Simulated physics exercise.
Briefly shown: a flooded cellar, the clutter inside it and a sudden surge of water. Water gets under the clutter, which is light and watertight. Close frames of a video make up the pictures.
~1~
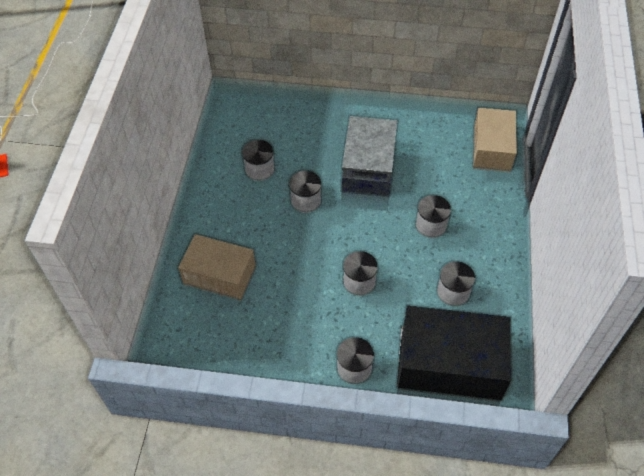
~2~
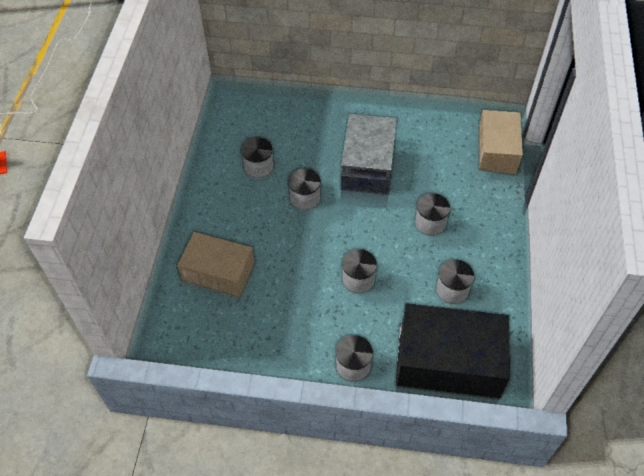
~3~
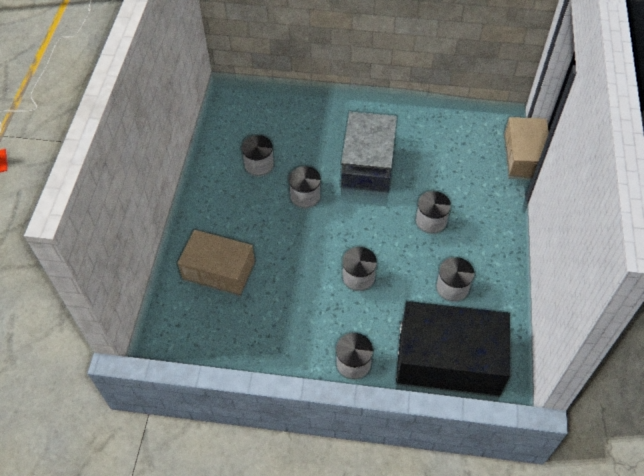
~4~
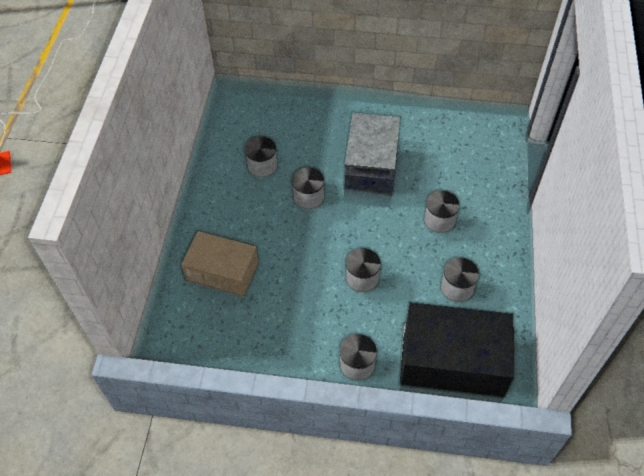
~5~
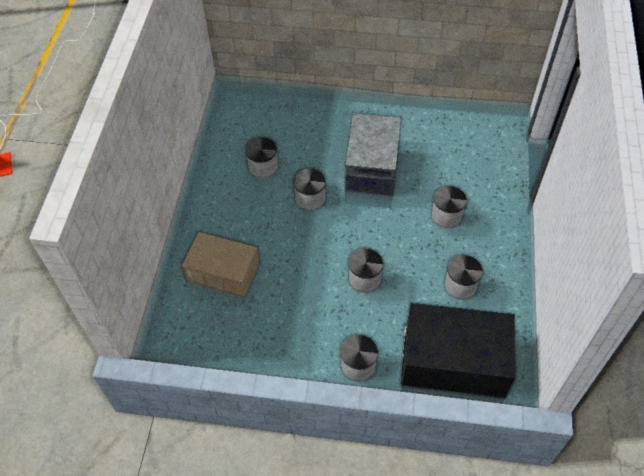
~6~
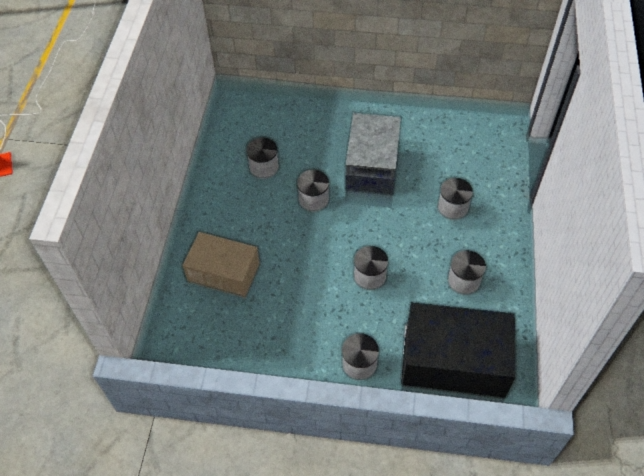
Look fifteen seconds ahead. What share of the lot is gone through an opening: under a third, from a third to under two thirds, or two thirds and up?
From a third to under two thirds.
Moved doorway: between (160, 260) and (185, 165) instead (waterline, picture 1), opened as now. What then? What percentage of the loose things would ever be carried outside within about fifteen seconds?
Result: Close to 60 %.
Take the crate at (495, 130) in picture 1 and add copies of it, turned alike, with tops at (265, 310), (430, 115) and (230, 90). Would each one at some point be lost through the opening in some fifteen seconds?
Sure - one by one that's in the room, then out of the room, then in the room.
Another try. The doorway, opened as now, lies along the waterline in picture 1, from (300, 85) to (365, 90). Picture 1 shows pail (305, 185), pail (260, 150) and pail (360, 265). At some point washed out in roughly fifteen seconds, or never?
Answer, one by one: Lost, lost, not lost.
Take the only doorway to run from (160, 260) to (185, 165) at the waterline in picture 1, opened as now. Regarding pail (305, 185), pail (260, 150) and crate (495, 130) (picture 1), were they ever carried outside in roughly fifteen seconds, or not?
In the order given, it's escaped, escaped, remains behind.
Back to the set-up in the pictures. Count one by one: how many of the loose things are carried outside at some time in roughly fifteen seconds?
So the number is 4.
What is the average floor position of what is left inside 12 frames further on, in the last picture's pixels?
Roughly at (372, 246).
A moment on, 1 of 8 are out; 7 afloat.
Next, 2 of 8 are out; 6 afloat.
Later, 4 of 8 are out; 4 afloat.
In the end, 4 of 8 are out; 4 afloat.
